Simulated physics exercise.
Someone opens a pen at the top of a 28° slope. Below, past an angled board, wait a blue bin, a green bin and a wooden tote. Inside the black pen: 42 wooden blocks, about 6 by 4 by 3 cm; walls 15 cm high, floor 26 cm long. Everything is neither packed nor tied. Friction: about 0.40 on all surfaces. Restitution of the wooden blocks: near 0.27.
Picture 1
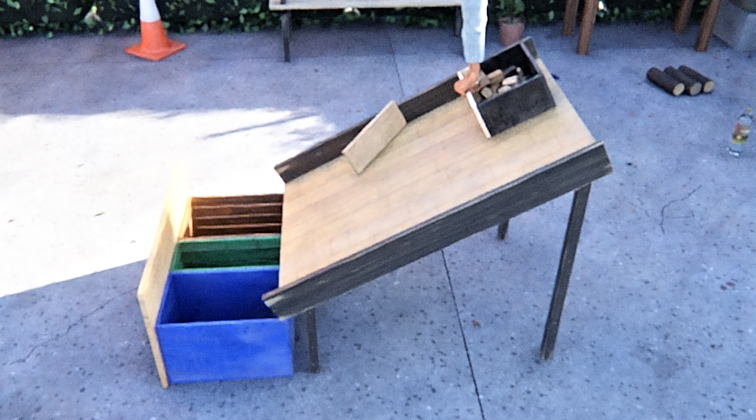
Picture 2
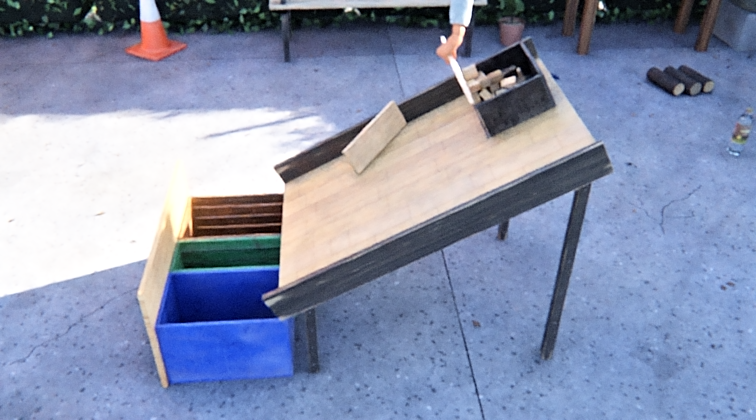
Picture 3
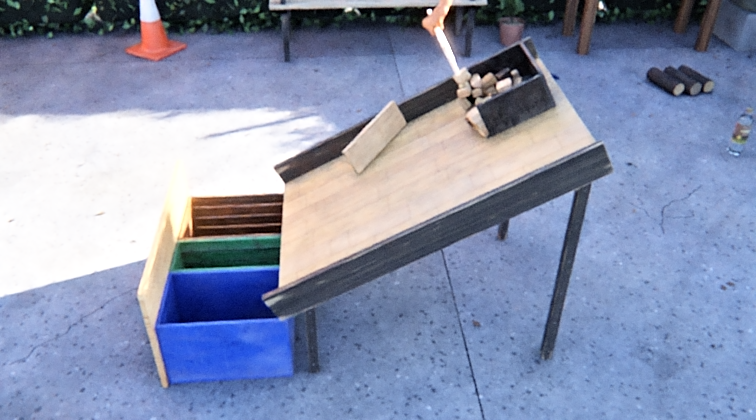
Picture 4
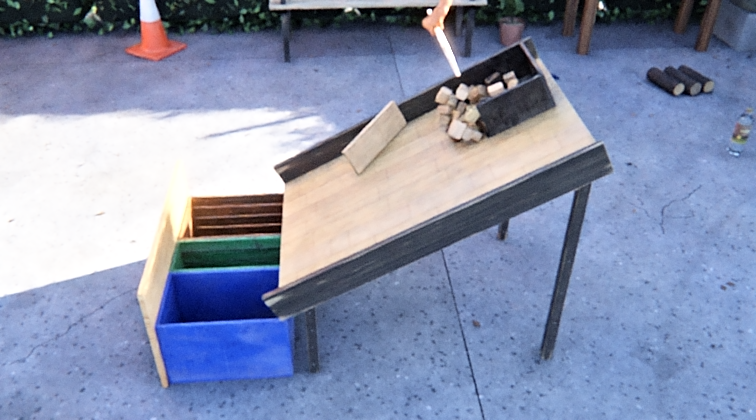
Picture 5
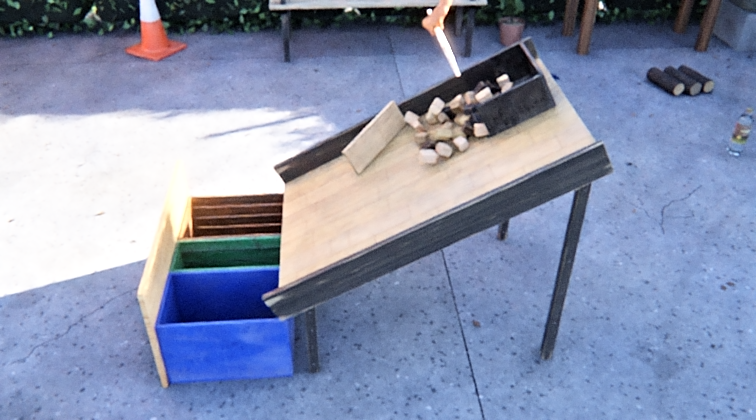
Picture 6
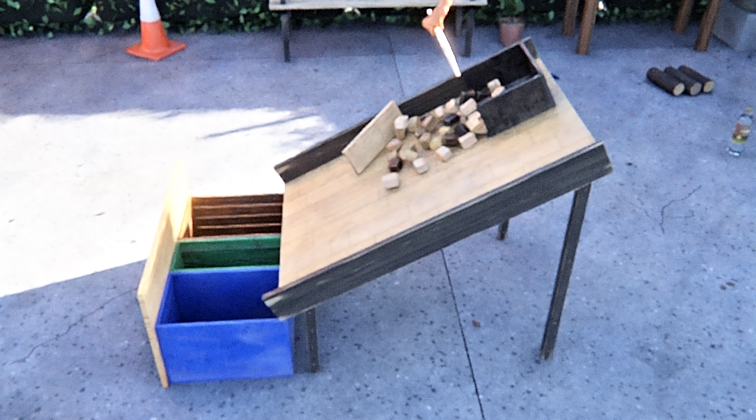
At first, a hand grips the front panel of a black box filled with wooden blocks at the top of a sloping board, above blue, green and wooden bins. The hand lifts the panel away, and blocks tumble out, spreading down and leftward across the upper slope beside a slanted plank.
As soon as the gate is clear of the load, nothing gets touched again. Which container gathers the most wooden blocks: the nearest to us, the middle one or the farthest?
The bulk is left in the one sitting between the others.
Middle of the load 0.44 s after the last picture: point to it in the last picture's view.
I'd put it close to (383, 167).
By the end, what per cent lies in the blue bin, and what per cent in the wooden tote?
About 0 in a hundred first and about 25 in a hundred second.
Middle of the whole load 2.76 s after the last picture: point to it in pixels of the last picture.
Roughly at pixel (224, 296).
Then, 0.44 s after the last picture, 2 in the green bin, 1 in the wooden tote, 38 on the slope and 1 in the air.
Then, 0.99 s after the last picture, 15 in the green bin, 3 in the wooden tote, 23 on the slope and 1 in the air.
Then, 1.77 s after the last picture, 1 in the blue bin, 25 in the green bin, 6 in the wooden tote, 9 on the slope and 1 in the air.
When it is over (2.76 s after the last picture), 1 in the blue bin, 25 in the green bin, 10 in the wooden tote and 6 on the slope.
